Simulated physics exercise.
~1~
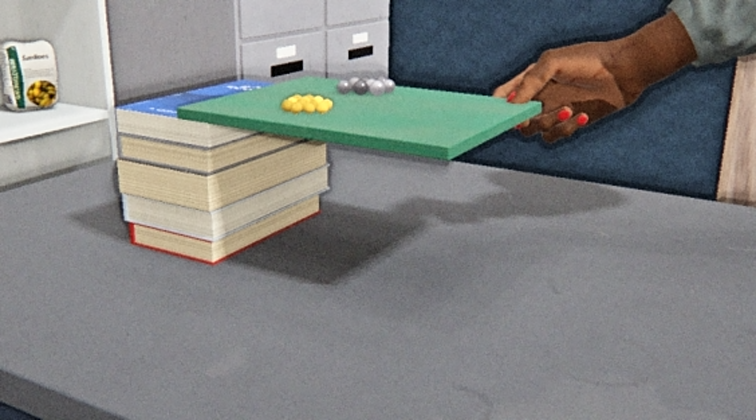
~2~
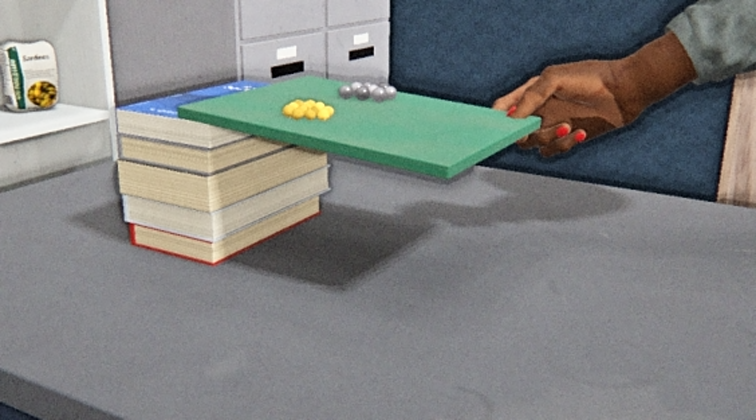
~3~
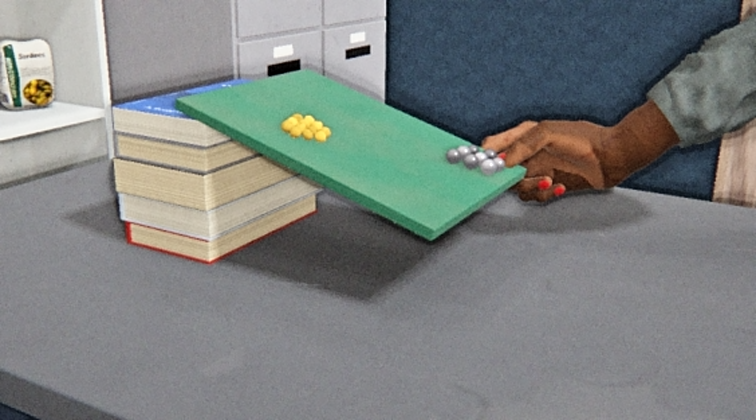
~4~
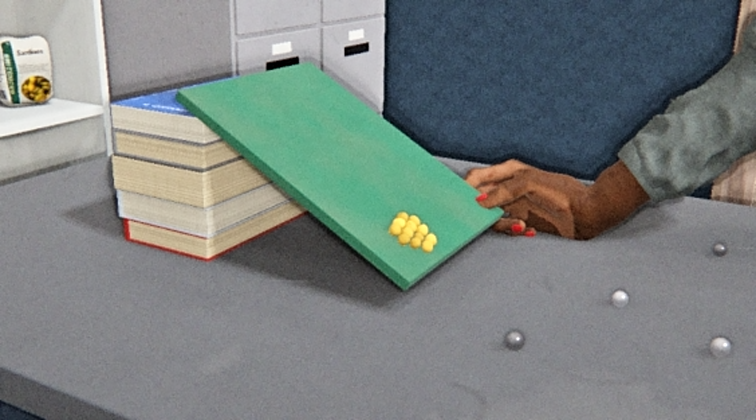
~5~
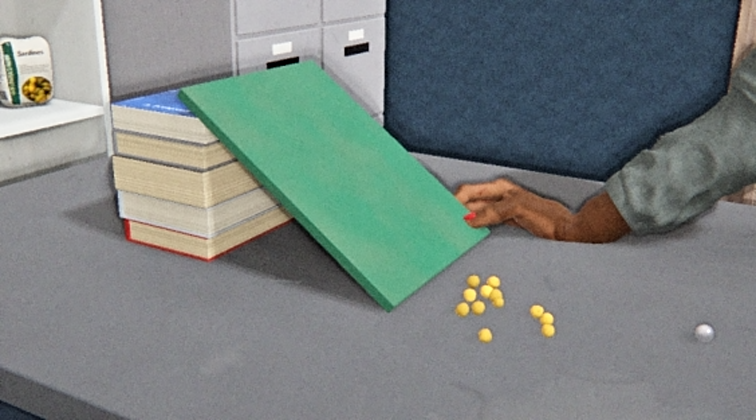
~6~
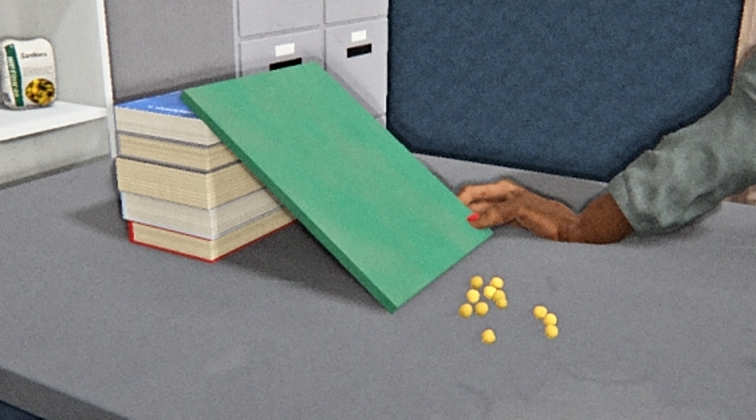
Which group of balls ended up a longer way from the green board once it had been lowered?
The silver balls ended up farther away. They rolled across the counter and out of view, while the yellow ones stopped close to the board's lower end.
